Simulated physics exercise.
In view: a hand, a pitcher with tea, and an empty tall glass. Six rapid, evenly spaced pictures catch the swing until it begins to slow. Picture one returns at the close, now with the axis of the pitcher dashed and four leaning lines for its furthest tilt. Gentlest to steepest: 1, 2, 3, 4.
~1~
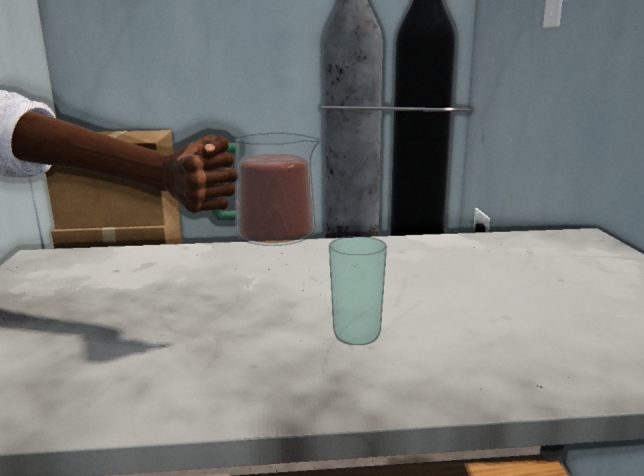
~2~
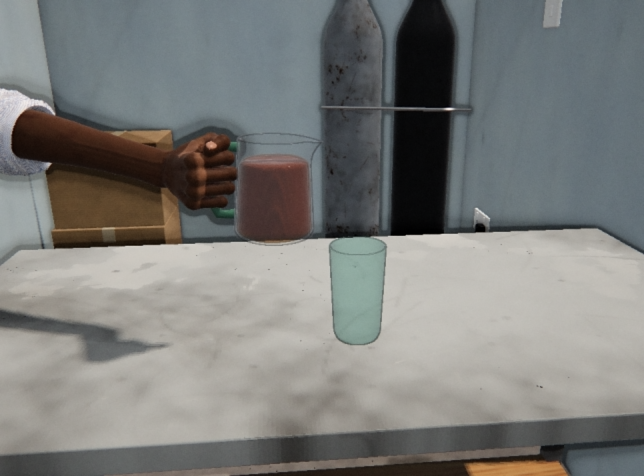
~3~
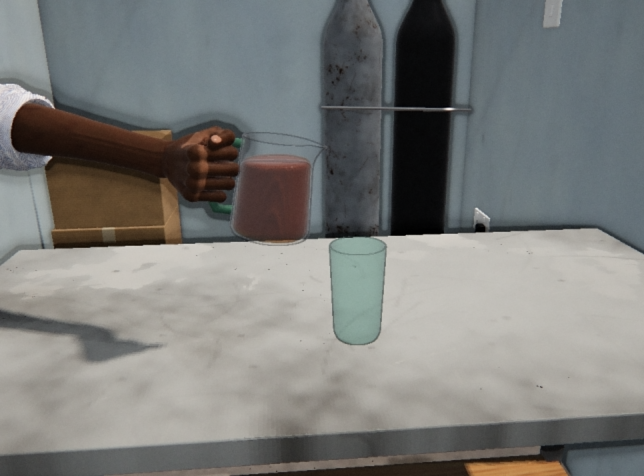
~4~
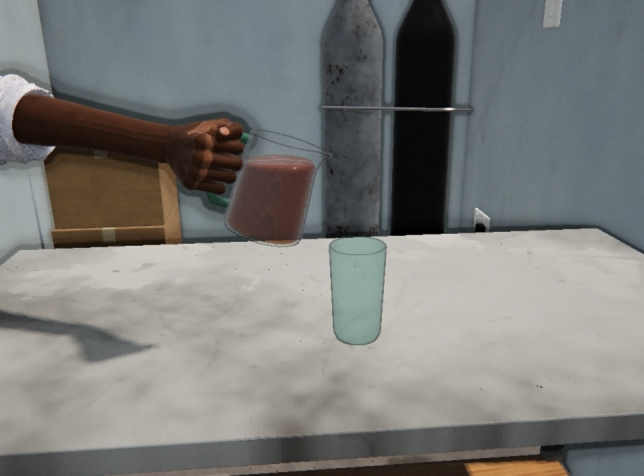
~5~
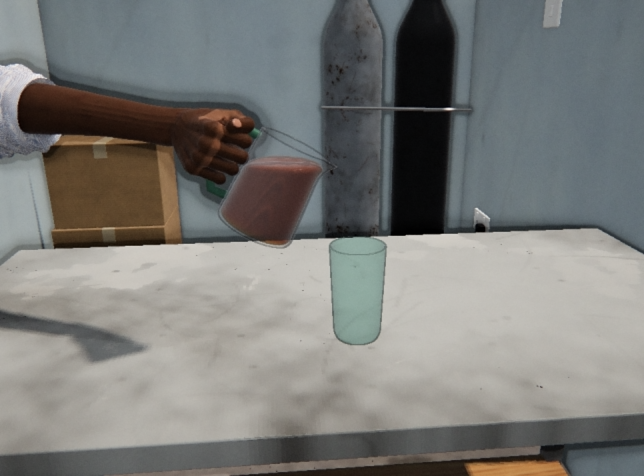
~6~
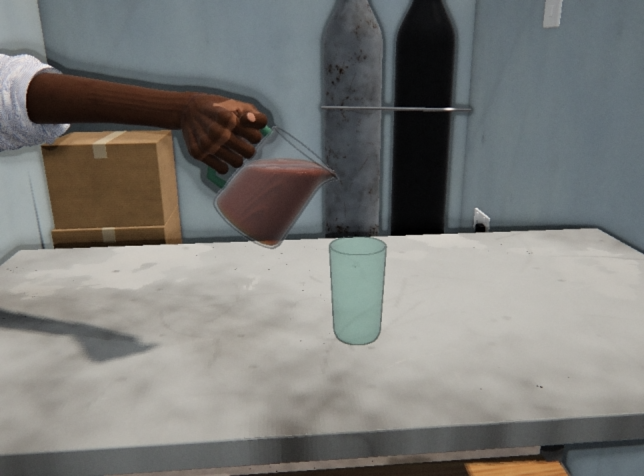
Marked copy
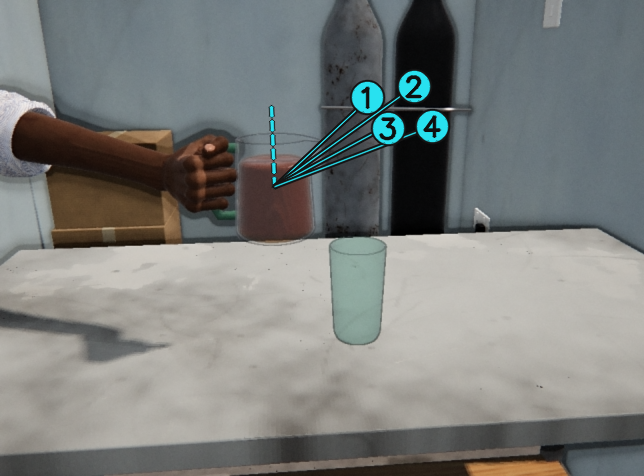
At a pale stone counter, a hand lifting a clear pitcher of reddish-brown drink and tilting it rightward near an empty green glass.
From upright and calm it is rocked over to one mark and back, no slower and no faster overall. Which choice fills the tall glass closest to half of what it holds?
Mark 4 does it best.
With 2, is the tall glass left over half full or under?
Under half.
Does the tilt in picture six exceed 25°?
Yes, it does.
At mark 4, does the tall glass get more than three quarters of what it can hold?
No, less.
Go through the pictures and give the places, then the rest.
The first picture shows upright, lip at (319, 140); rim of the tall glass round (358, 245); nothing has left yet.
The second picture shows upright, lip at (321, 141); nothing has left yet.
The third picture shows tipped about 8°, lip at (325, 146); nothing has left yet.
The fourth picture shows tipped about 16°, lip at (331, 155); nothing has left yet.
The fifth picture shows tipped about 27°, lip at (335, 166); nothing has left yet.
The sixth picture shows tipped about 39°, lip at (338, 178); nothing has left yet.
On the marked copy, 1 at (355, 110); 2 at (400, 96); 3 at (371, 134); 4 at (416, 132).
With 1, the tall glass ends with about 16 % of what it can hold.
With 2, the tall glass ends with about 26 % of what it can hold.
With 3, the tall glass ends with about 36 % of what it can hold; 3 % of the tea is spilt.
With 4, the tall glass ends with about 49 % of what it can hold; 5 % of the tea is spilt.
